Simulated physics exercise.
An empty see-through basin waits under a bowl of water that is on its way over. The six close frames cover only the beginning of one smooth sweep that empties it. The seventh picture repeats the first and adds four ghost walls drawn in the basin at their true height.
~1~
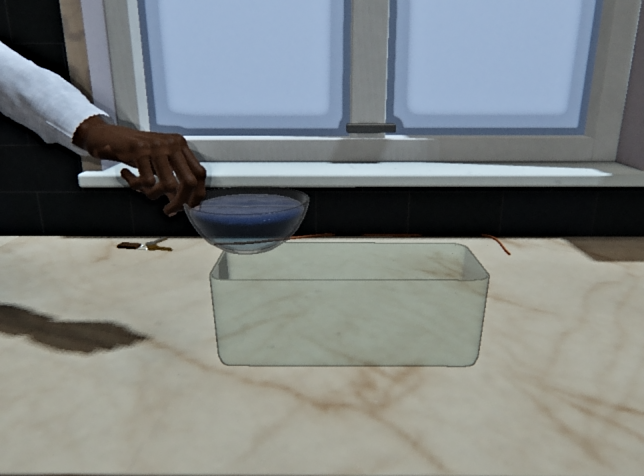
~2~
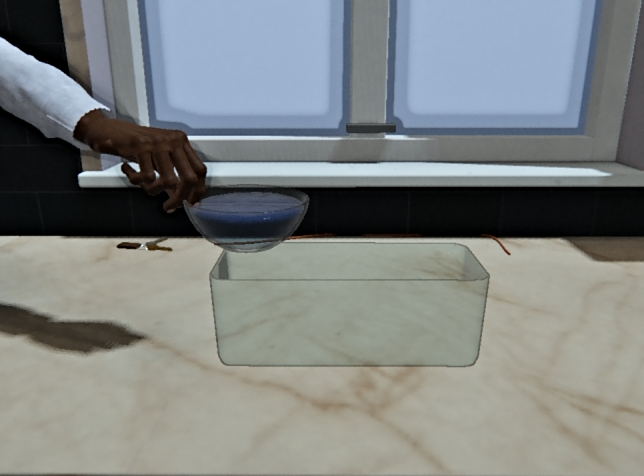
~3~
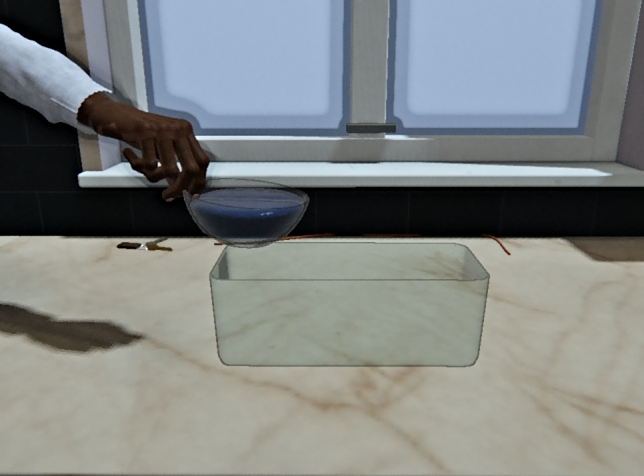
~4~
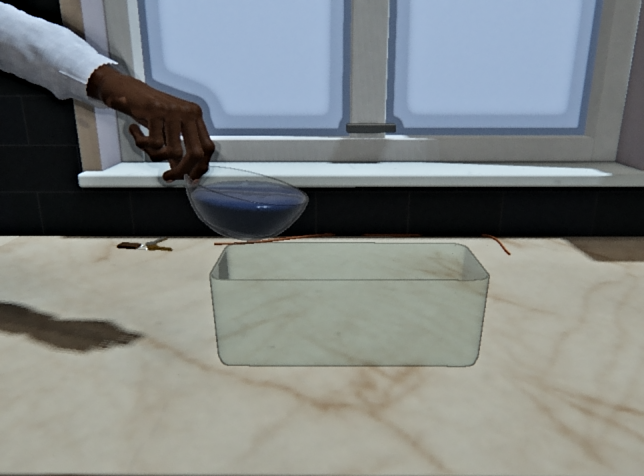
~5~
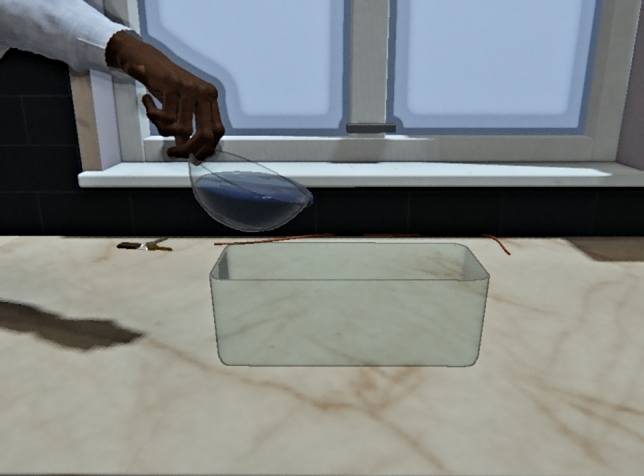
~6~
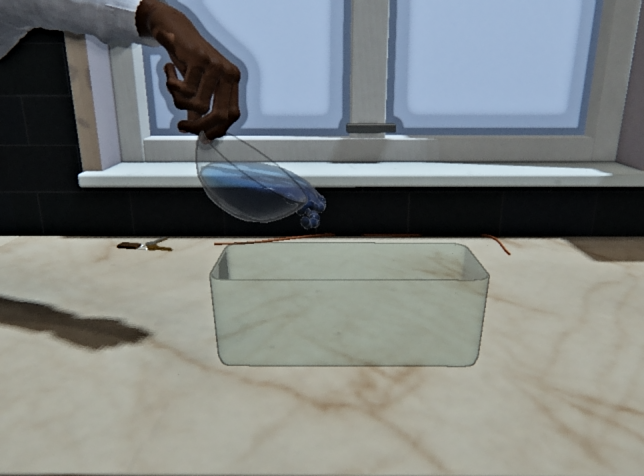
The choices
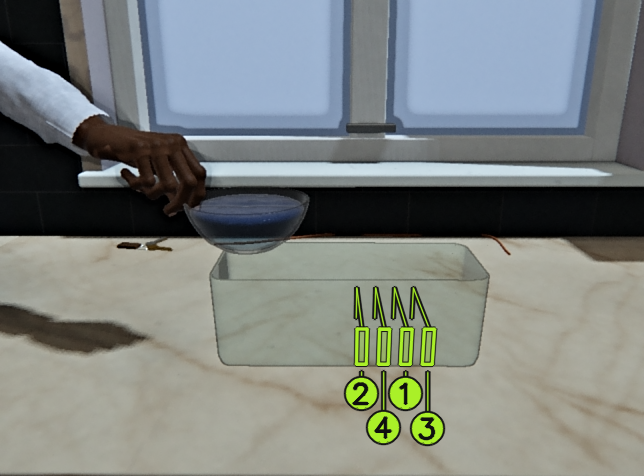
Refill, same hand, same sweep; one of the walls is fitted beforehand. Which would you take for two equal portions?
4.
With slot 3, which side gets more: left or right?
The left one.
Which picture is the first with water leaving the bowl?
In picture 5.
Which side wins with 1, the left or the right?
The left side.
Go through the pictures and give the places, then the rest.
In the first frame, upright, lip at (306, 198); basin from (219, 361) to (477, 362); nothing has left yet.
In the second frame, upright, lip at (306, 198); nothing has left yet.
In the third frame, tipped about 6°, lip at (306, 198); nothing has left yet.
In the fourth frame, tipped about 14°, lip at (306, 198); nothing has left yet.
In the fifth frame, tipped about 24°, lip at (306, 198); water is over the lip, down to (310, 201).
In the sixth frame, tipped about 36°, lip at (306, 198); water is over the lip, down to (313, 222).
On the marked copy, 1 at (405, 371); 2 at (361, 371); 3 at (427, 372); 4 at (383, 371).
For slot 1, about 79 % ends left of the wall and 17 % right of it; 4 % is lost outside.
For slot 2, about 15 % ends left of the wall and 84 % right of it.
For slot 3, about 92 % ends left of the wall and 5 % right of it; 3 % is lost outside.
For slot 4, about 41 % ends left of the wall and 57 % right of it.
